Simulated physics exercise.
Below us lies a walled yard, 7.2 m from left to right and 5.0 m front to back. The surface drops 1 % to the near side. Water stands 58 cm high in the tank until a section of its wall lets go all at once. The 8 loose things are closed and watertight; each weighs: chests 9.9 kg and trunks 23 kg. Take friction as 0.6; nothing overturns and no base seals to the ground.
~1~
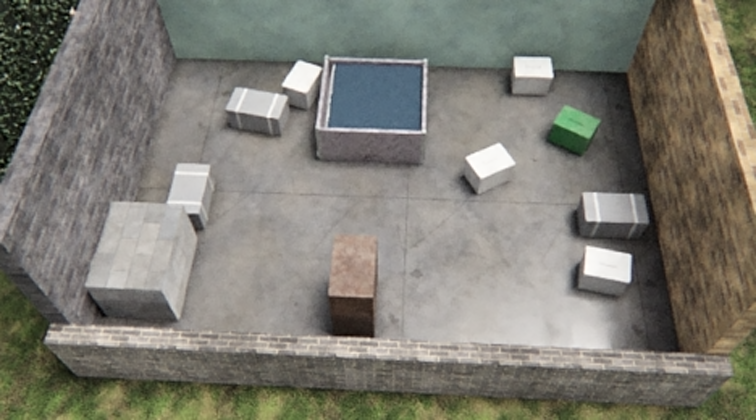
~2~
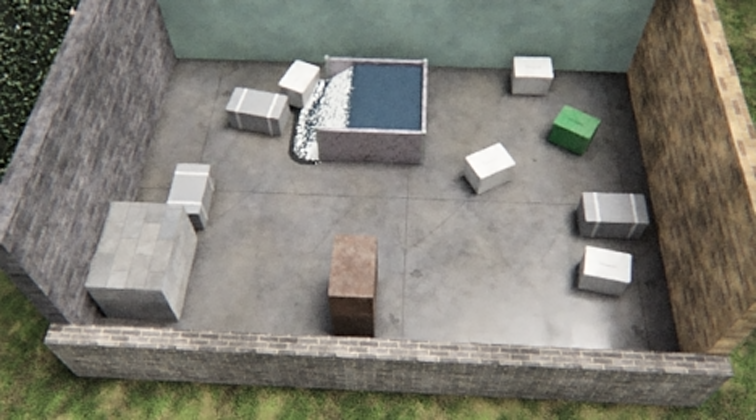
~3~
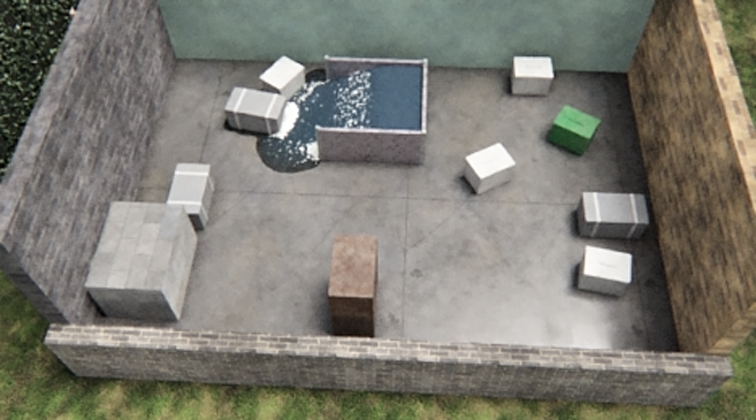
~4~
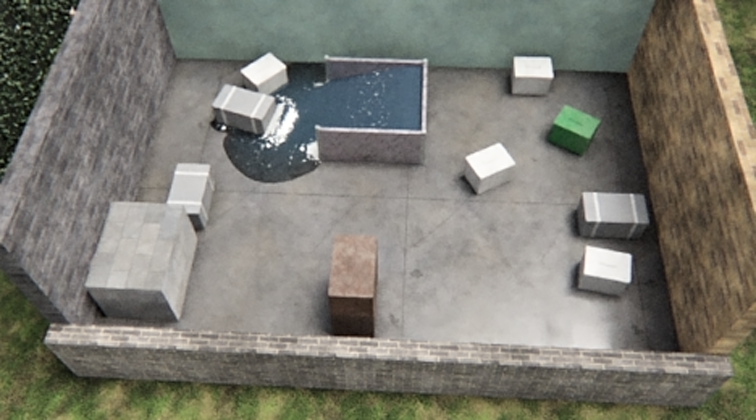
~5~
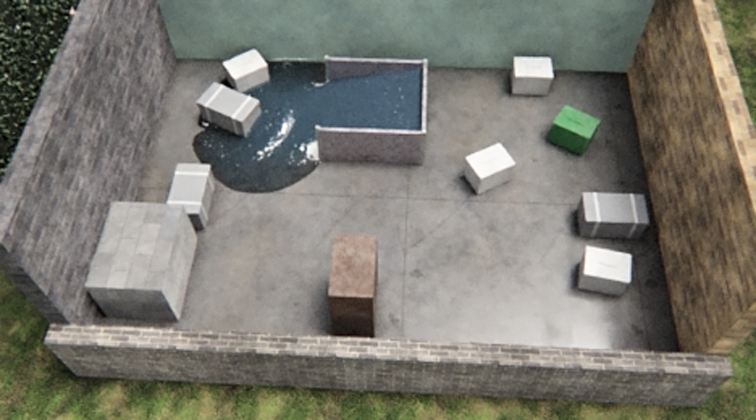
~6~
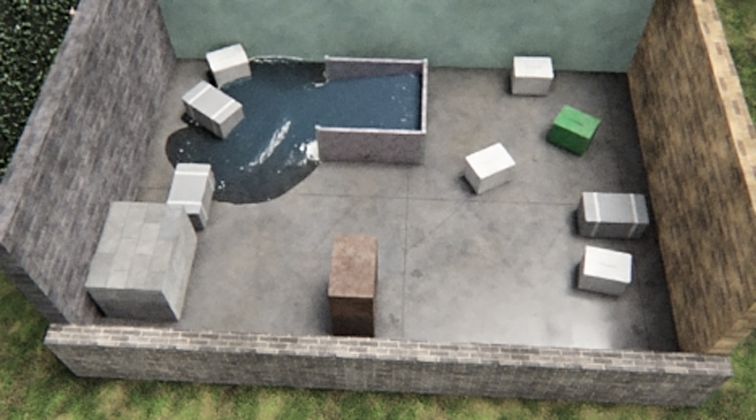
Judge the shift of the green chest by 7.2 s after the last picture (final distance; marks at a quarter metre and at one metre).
The green chest stays put.
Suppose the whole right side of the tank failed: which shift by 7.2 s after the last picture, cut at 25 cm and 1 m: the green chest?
In that case the green chest gets carried off.
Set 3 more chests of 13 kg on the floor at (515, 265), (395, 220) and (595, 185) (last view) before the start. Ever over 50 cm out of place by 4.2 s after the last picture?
In turn: Short of it, short of it, short of it.
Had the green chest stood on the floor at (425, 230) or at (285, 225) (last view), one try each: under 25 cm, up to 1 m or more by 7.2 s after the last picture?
In turn: It barely shifts; it ends far away.
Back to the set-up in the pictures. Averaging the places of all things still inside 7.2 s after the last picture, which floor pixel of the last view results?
At about (456, 189).
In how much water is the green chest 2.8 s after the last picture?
Roughly 0 cm.
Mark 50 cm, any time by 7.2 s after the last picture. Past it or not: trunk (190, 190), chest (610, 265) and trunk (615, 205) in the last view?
In turn: More, under, short of it.
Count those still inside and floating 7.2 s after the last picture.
1 of them.
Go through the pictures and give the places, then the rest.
The first frame shows the green chest at (577, 121), on the bottom; water covers 1.9 m2; 0 of 8 have shifted.
The second frame shows the green chest at (577, 121) rests on the ground; water covers 2.4 m2; 0 of 8 have shifted.
The third frame shows the green chest at (577, 121) rests on the ground; water covers 3.2 m2; 1 of 8 have shifted.
The fourth frame shows the green chest at (577, 121), on the bottom; 4.2 m2 under water; 2 of 8 have shifted.
The fifth frame shows the green chest at (577, 121), on the bottom; 5.3 m2 under water; 2 of 8 have shifted.
The sixth frame shows the green chest at (577, 121) rests on the ground; 6.5 m2 under water; 2 of 8 have shifted.
Then, 0.9 s after the last picture the green chest is near (577, 121), 0.0 m from its start, aground; 2 afloat.
Then, 2.8 s after the last picture the green chest is near (577, 121), 0.0 m from its start, aground; 3 afloat.
Then, 4.8 s after the last picture the green chest is near (577, 121), 0.0 m from its start, aground; 3 afloat.
Then, 7.2 s after the last picture the green chest is near (577, 121), 0.0 m from its start, aground; 1 afloat.
